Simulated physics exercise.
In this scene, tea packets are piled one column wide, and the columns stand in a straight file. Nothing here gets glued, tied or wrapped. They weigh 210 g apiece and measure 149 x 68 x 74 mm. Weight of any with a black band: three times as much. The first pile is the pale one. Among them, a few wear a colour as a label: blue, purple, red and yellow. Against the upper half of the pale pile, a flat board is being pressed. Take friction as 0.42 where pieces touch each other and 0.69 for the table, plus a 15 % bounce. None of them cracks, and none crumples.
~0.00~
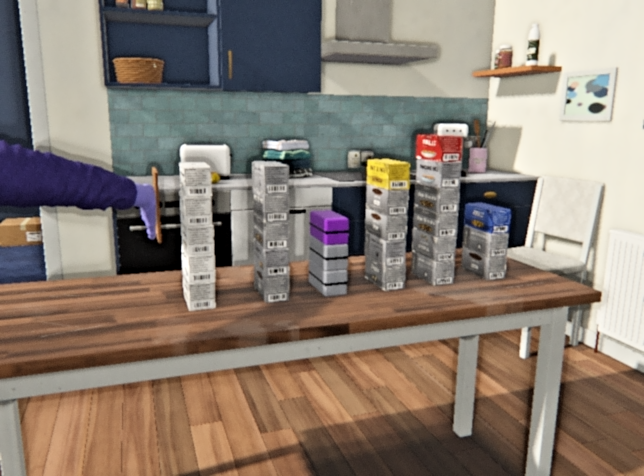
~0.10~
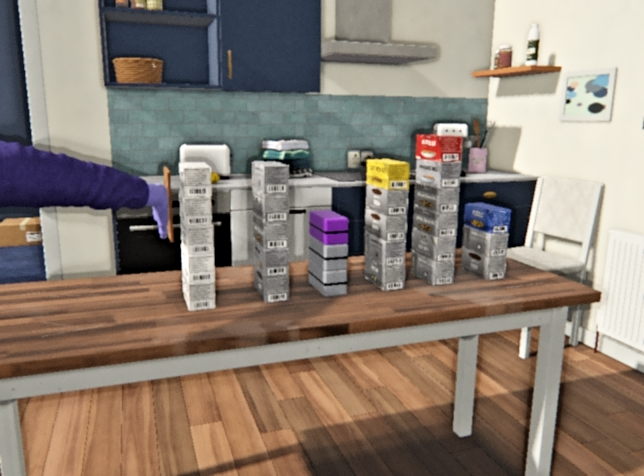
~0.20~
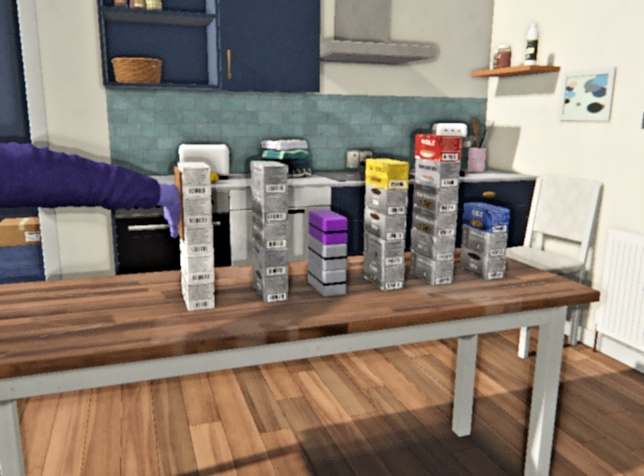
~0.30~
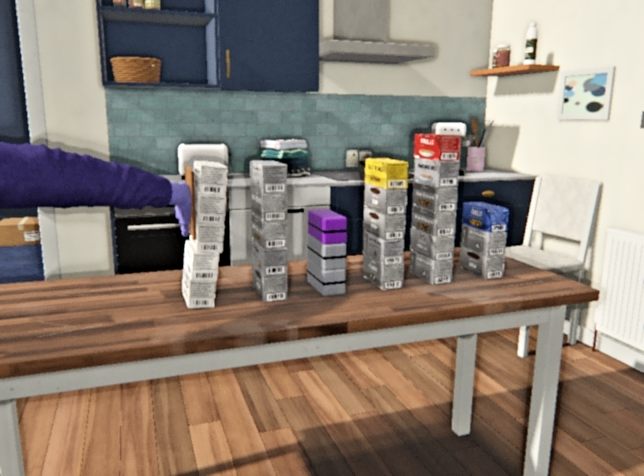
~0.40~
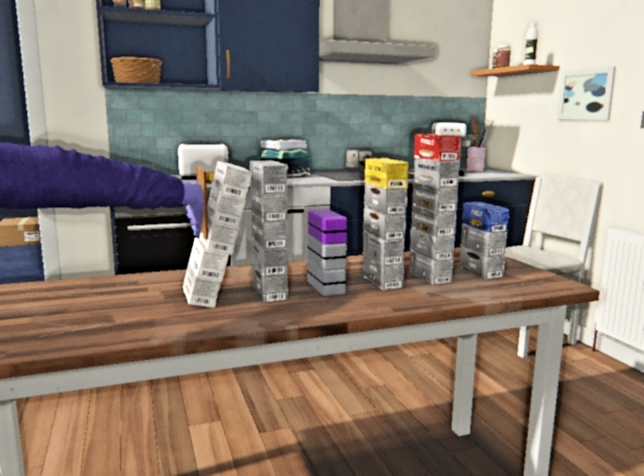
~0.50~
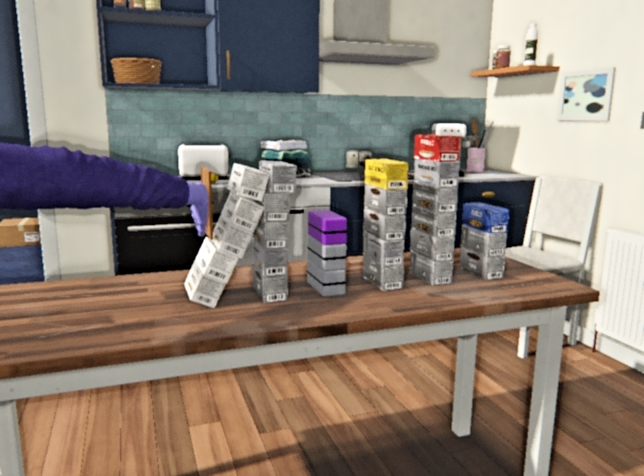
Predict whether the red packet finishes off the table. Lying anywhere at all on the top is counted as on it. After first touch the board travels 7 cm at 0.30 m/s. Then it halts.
Prediction: It does.
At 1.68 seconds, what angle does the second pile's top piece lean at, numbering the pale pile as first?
It leans around 140°.
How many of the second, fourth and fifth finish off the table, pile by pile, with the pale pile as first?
Counts - second: 0, fourth: 0, fifth: 3.
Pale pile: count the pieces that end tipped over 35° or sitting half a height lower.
Exactly 5 of the pale pieces.
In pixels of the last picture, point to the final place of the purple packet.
It comes to rest around (384, 249) in the last view.
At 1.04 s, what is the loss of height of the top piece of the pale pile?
16 cm.
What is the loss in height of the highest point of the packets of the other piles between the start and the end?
23 cm.
After 1.04 s, 5 of the pale pile down; none of the 22 other packets off the table, 12 disturbed; red packet unmoved; purple packet 23° from how it stood.
After 1.68 s, 5 of the pale pile down; none of the 22 other packets off the table, 21 disturbed; red packet 61° from how it stood, 16 cm lower; purple packet 50° from how it stood, 8 cm lower.
In the end (2.3 s), 5 of the pale pile down; 4 of the 22 other packets off the table; red packet on its side; yellow packet 53° from how it stood, 23 cm lower; purple packet 51° from how it stood, 8 cm lower. From the last view, middles, red packet near (629, 427), yellow packet near (487, 241).
